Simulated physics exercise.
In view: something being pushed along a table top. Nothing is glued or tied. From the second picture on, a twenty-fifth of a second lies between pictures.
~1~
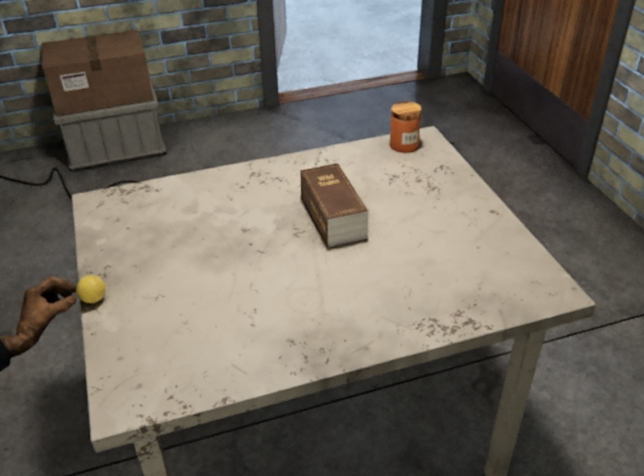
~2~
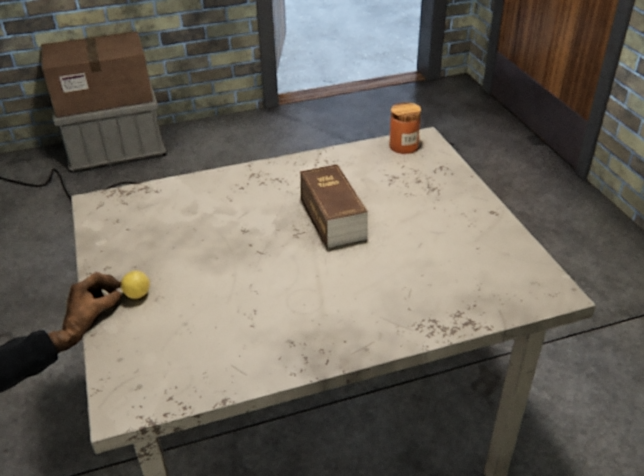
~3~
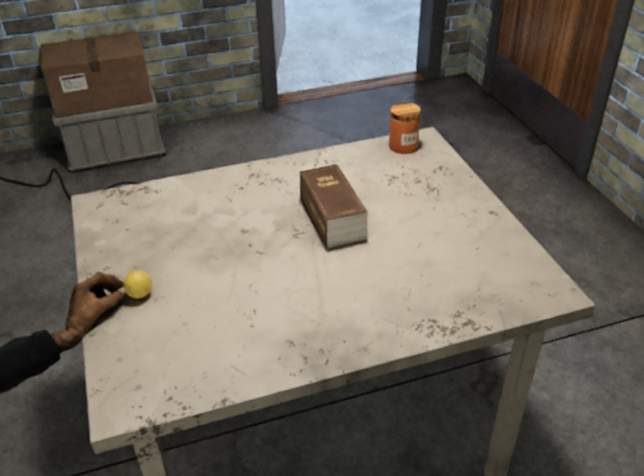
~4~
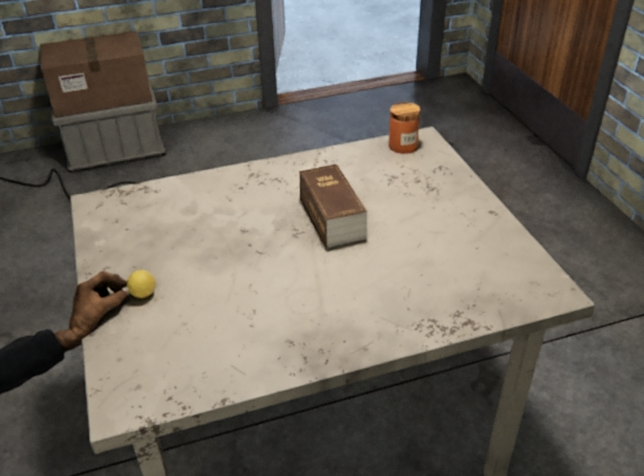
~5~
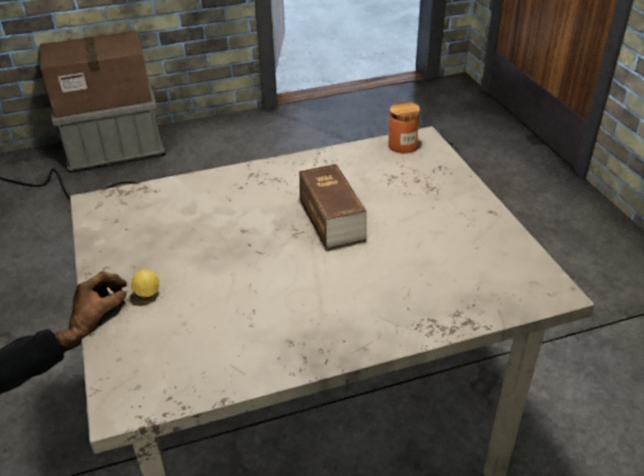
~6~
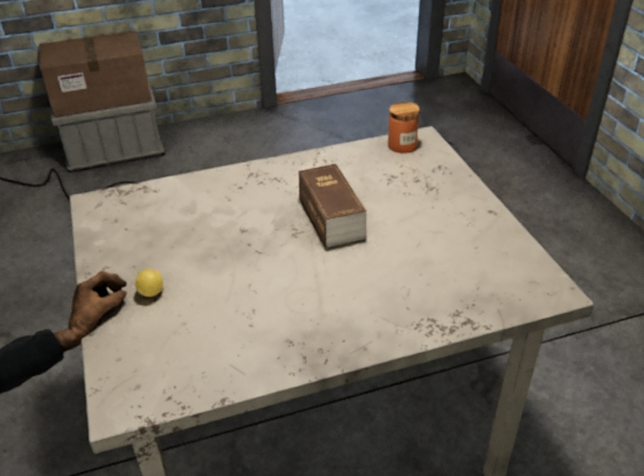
A hand pushes a yellow lemon a short way right across a worn table top.
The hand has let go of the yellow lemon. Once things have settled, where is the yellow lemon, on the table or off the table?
The yellow lemon remains on top.
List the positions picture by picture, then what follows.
Under the hand; yellow lemon (91, 289), in the first picture.
Under the hand; yellow lemon (136, 285), in the second picture.
Under the hand; yellow lemon (138, 285), in the third picture.
Yellow lemon (141, 284), in the fourth picture.
Yellow lemon (145, 283), in the fifth picture.
Yellow lemon (150, 283) shifted a little, in the sixth picture.
Then, 0.30 s on from there, yellow lemon shifted about its own width near (179, 279).
Then, 0.80 s on from there, yellow lemon shifted well along near (220, 274).
Then, 1.50 s on from there, yellow lemon shifted well along near (257, 269).
In the end, moved from the start, yellow lemon. At the end, from the last picture's camera, yellow lemon near (273, 267).
